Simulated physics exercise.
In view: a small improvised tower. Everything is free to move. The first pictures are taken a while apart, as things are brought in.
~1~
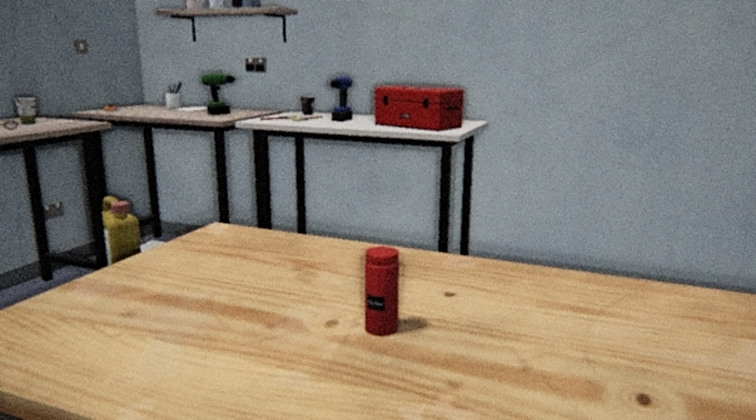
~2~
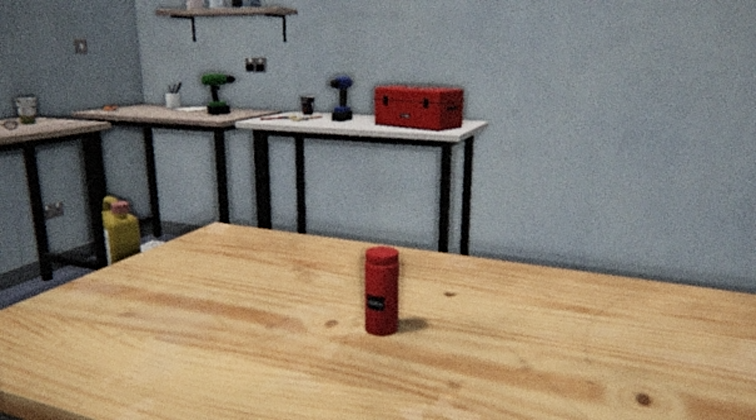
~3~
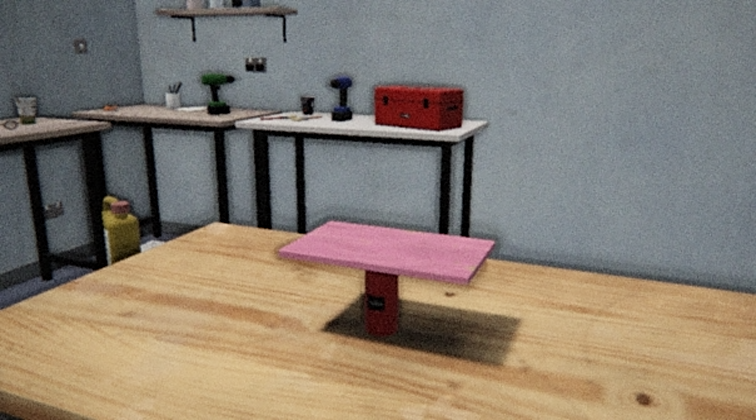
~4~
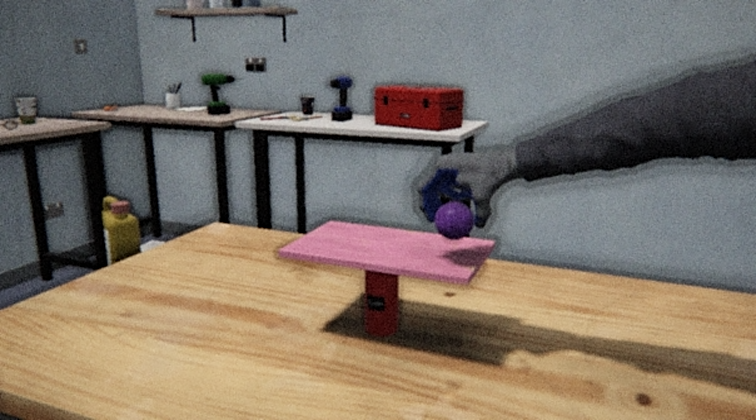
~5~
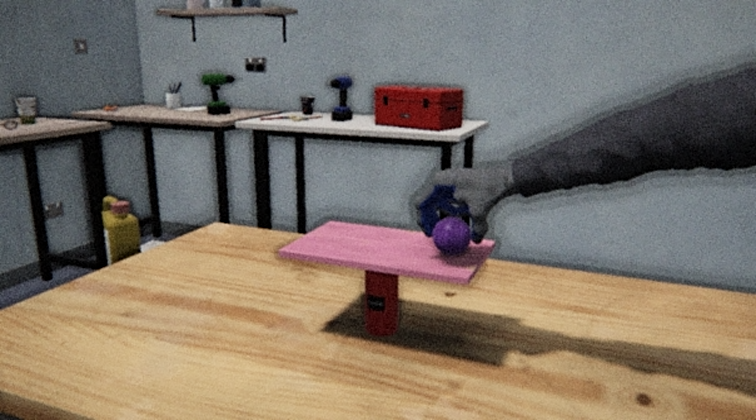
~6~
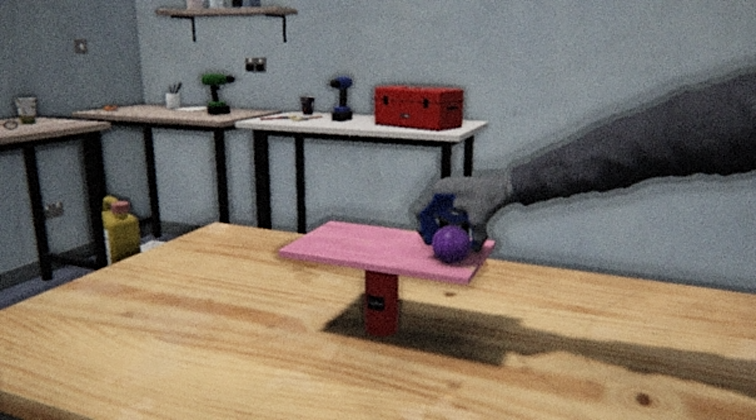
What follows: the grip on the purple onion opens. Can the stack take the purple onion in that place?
As it turns out, it gives way.
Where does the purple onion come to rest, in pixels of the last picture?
Near (471, 344).
Then, 0.40 s past the last view, purple onion now fallen; pink board rocked 43° from its first pose.
Then, 0.50 s past the last view, pink board rocked 62° from its first pose.
Then, 0.70 s past the last view, pink board rocked 59° from its first pose.
Finally, fallen, purple onion; down or leaning hard in the stack, pink board; red jar still in place. Final places as the last picture's camera would see them, purple onion near (471, 344). The stack loses its balance.
